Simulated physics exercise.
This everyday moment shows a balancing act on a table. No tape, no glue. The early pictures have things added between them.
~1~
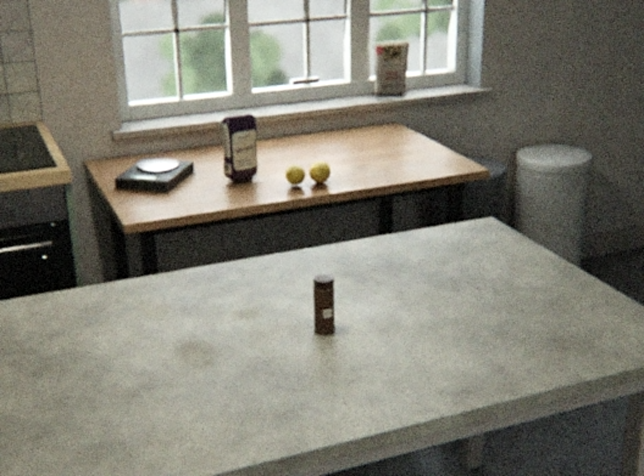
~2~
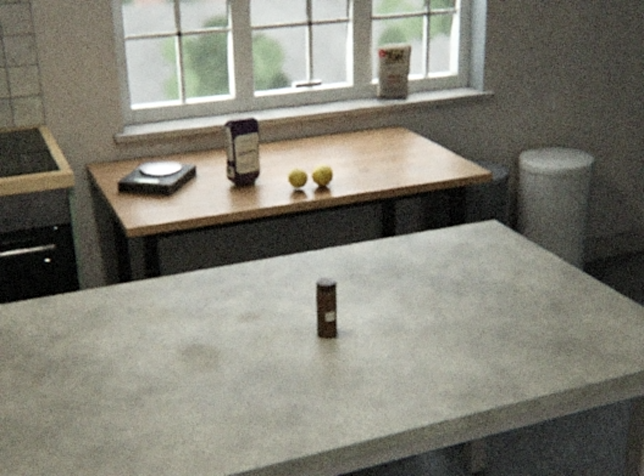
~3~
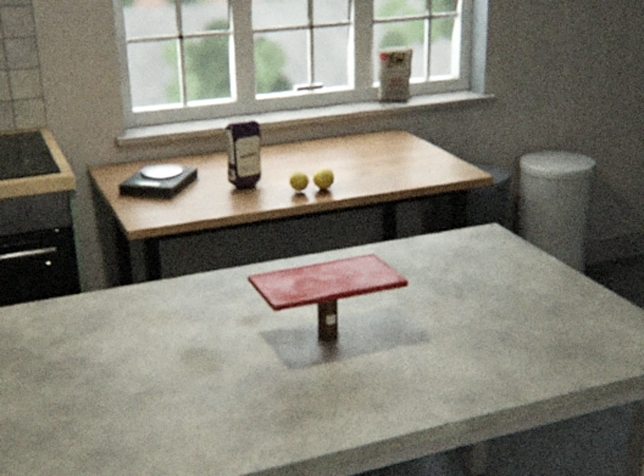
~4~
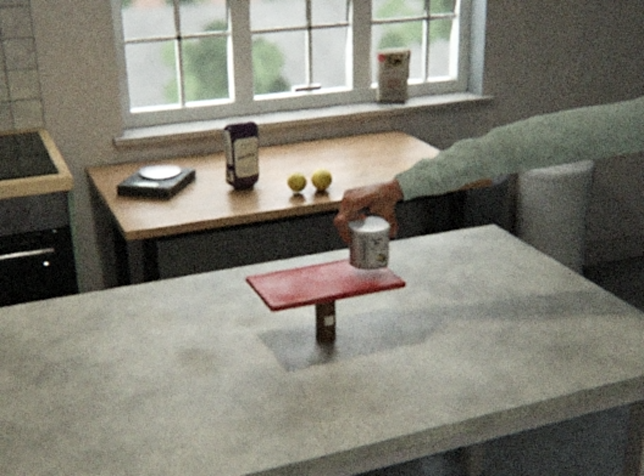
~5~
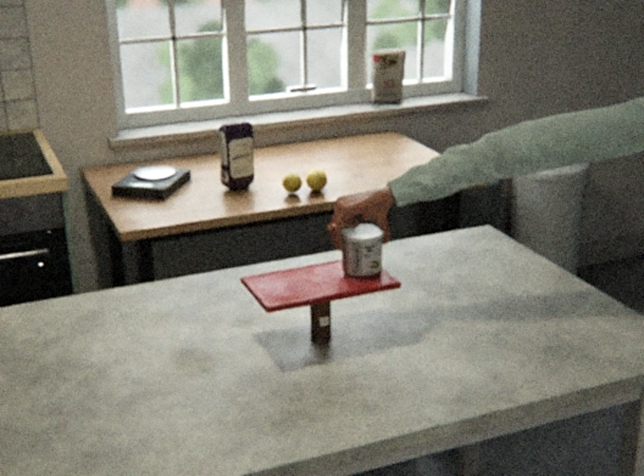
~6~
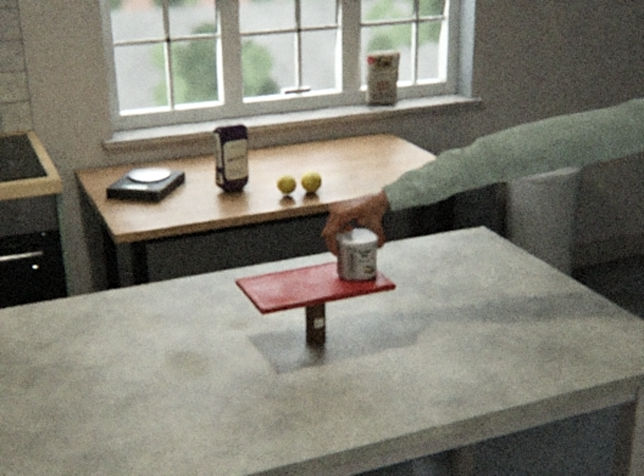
A dim kitchen is seen from slightly above, with a pale grey counter in front and a wooden table holding a dark-labelled container and two yellow fruits beneath a window. A small brown bottle stands alone on the counter, then a flat red lid appears across its top. A hand in a pale green sleeve lowers a white tin onto the lid's right side and keeps hold, while the camera drifts slightly.
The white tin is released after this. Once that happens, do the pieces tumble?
Yes.
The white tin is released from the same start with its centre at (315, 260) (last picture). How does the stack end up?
The stack then stays standing.
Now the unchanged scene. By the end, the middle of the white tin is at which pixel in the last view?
I'd say around (400, 307) in the last view.
Then, 0.40 s later than the last frame, white tin now fallen; red lid tilted by 63°.
Then, 0.80 s later than the last frame, red lid and brown shaker now fallen.
When it is over, fallen, red lid, brown shaker and white tin. End places, in pixels of the last picture, white tin near (400, 307). The stack loses its balance.
